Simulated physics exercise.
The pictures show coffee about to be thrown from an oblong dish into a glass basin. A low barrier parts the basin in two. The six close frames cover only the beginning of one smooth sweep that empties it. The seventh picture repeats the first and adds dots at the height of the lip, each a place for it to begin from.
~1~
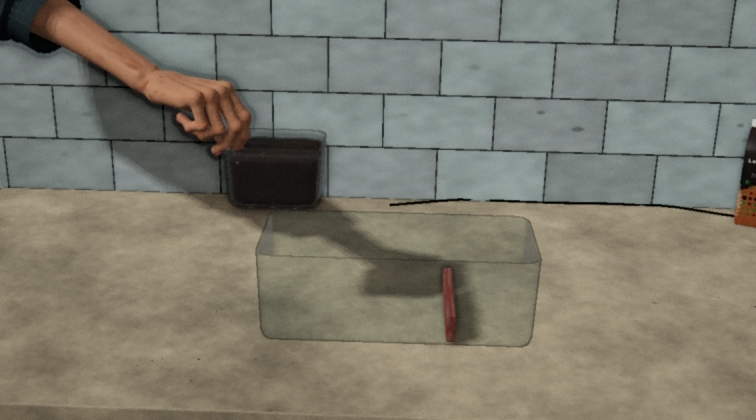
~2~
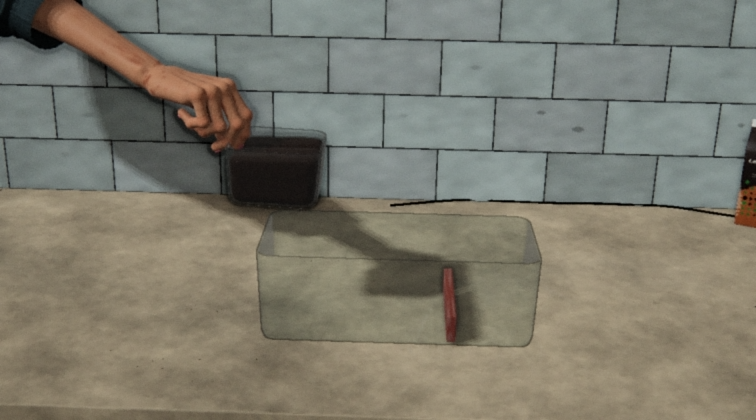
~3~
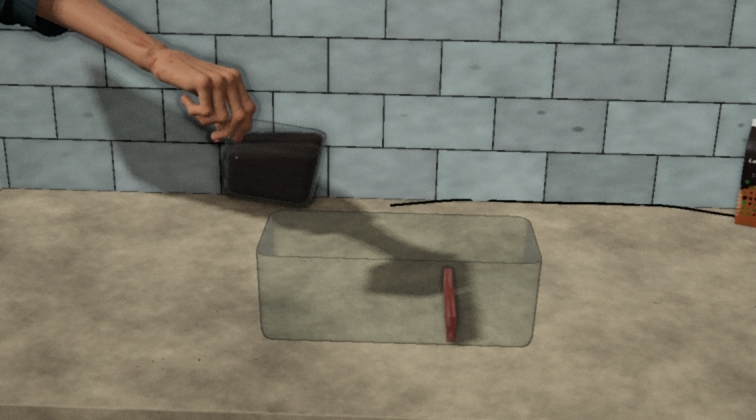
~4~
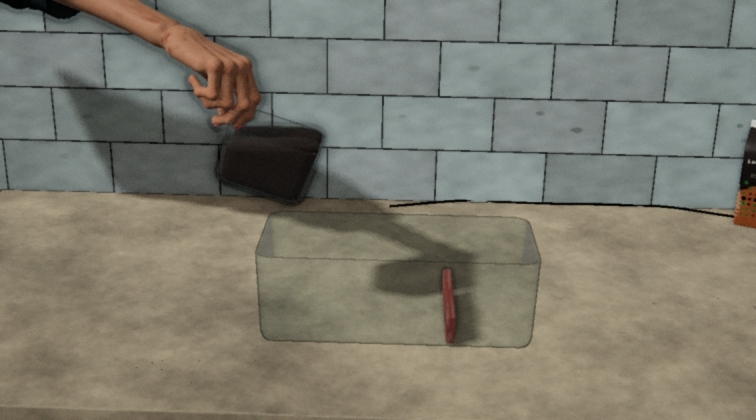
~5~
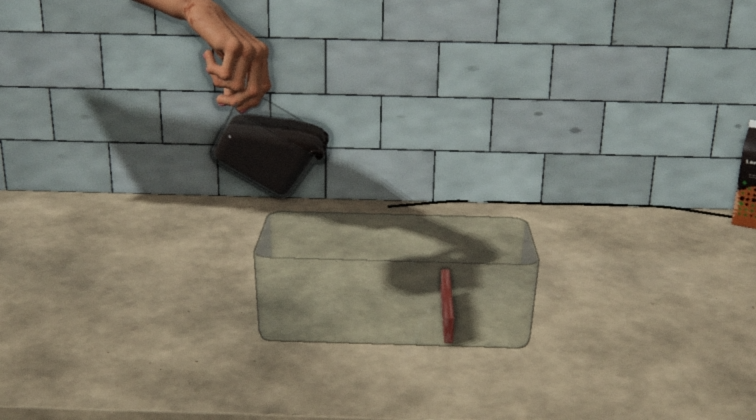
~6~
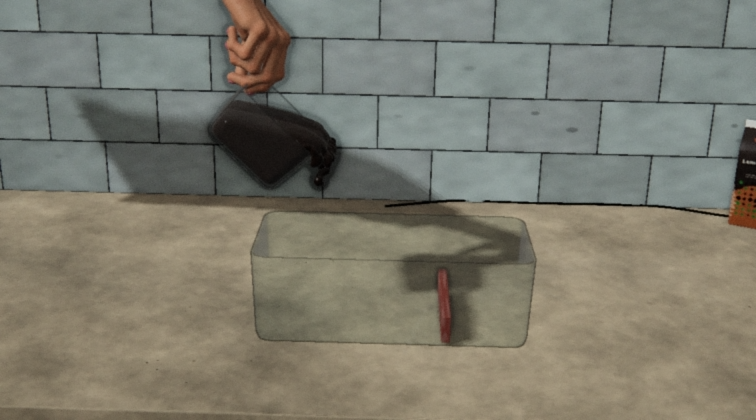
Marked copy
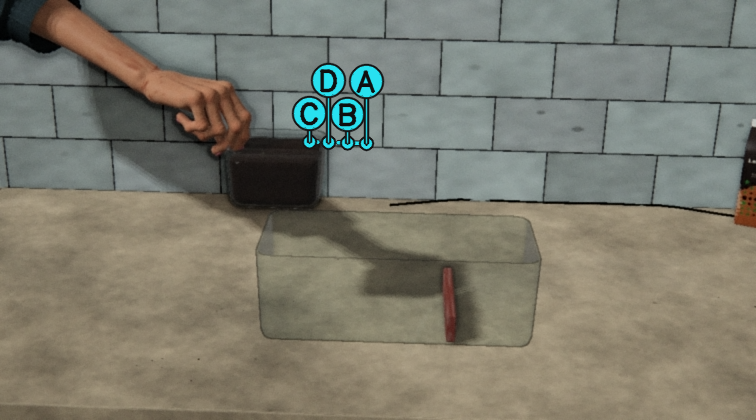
Above a clear basin with a red divider, a hand tips dark coffee over a dish's lip.
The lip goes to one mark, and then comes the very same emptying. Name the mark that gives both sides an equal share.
A is best.
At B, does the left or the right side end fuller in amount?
The left side.
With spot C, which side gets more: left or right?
The left one.
On the marked copy, A at (366, 143); B at (347, 142); C at (309, 141); D at (328, 142).
For spot A, about 49 % ends left of the wall and 47 % right of it; 5 % is lost outside.
For spot B, about 78 % ends left of the wall and 19 % right of it; 3 % is lost outside.
For spot C, about 81 % ends left of the wall and 14 % right of it; 5 % is lost outside.
For spot D, about 87 % ends left of the wall and 9 % right of it; 4 % is lost outside.
